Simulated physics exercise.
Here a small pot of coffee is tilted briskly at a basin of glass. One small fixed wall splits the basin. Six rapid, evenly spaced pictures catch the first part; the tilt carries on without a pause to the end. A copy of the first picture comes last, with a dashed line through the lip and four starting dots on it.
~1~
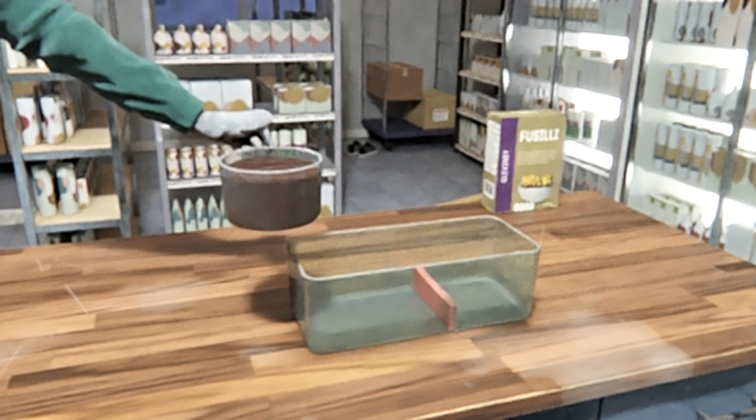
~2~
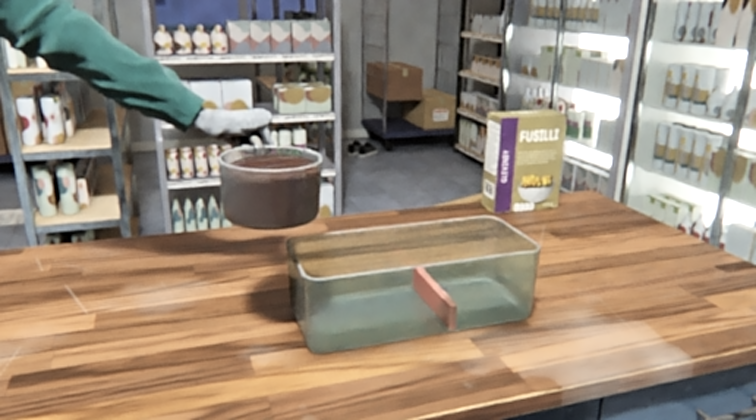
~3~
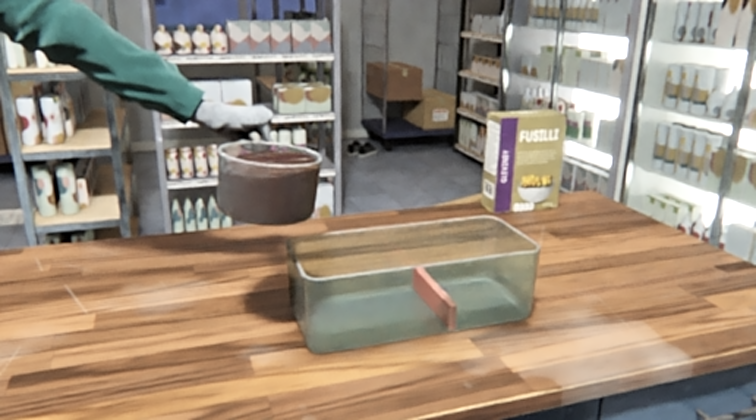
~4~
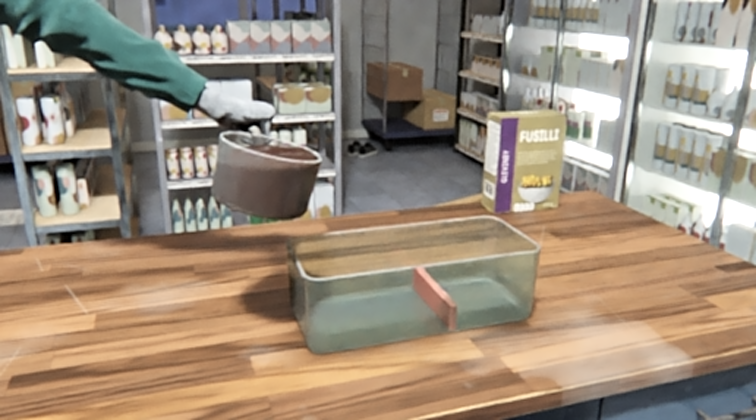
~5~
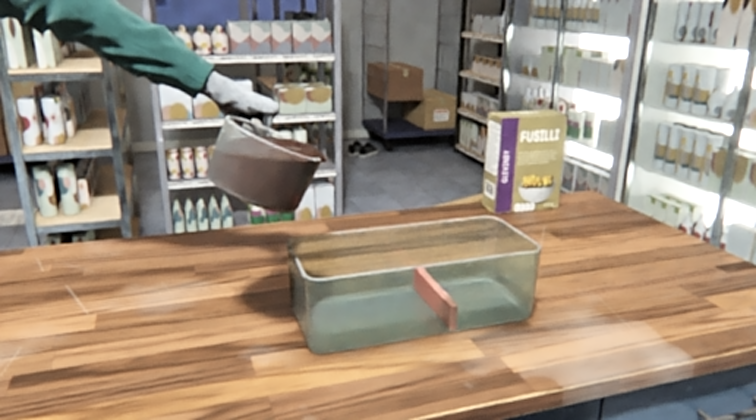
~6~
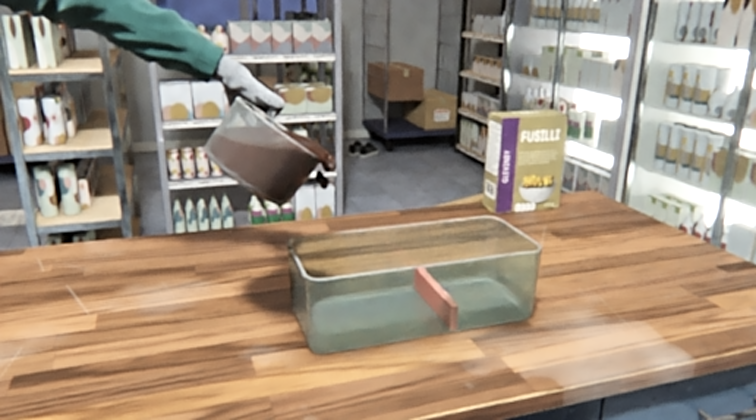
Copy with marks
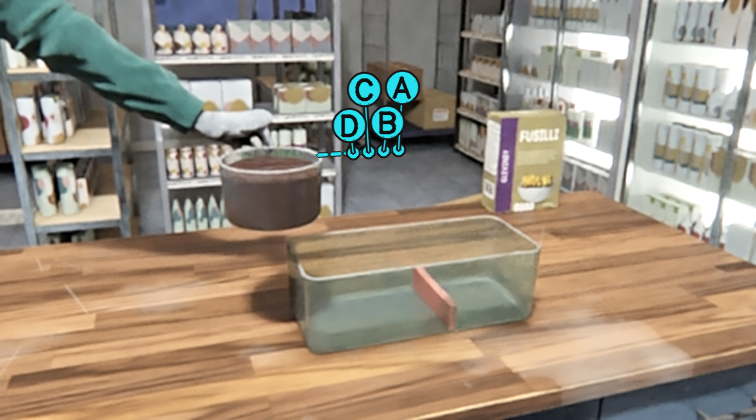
In a storeroom with stocked shelves, a gloved hand holds a small pot of dark liquid above a glass basin with a low reddish divider, then tilts it steadily to the right until the liquid just passes the lip.
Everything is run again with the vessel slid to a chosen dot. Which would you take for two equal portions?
The answer is dot D.
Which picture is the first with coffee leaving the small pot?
In picture 5.
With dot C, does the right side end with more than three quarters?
No.
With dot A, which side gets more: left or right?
More ends on the right.
On the marked copy, A at (398, 149); B at (383, 150); C at (368, 151); D at (353, 152).
If A is chosen, about 19 % ends left of the wall and 77 % right of it; 4 % is lost outside.
If B is chosen, about 20 % ends left of the wall and 77 % right of it; 3 % is lost outside.
If C is chosen, about 28 % ends left of the wall and 70 % right of it.
If D is chosen, about 50 % ends left of the wall and 48 % right of it.
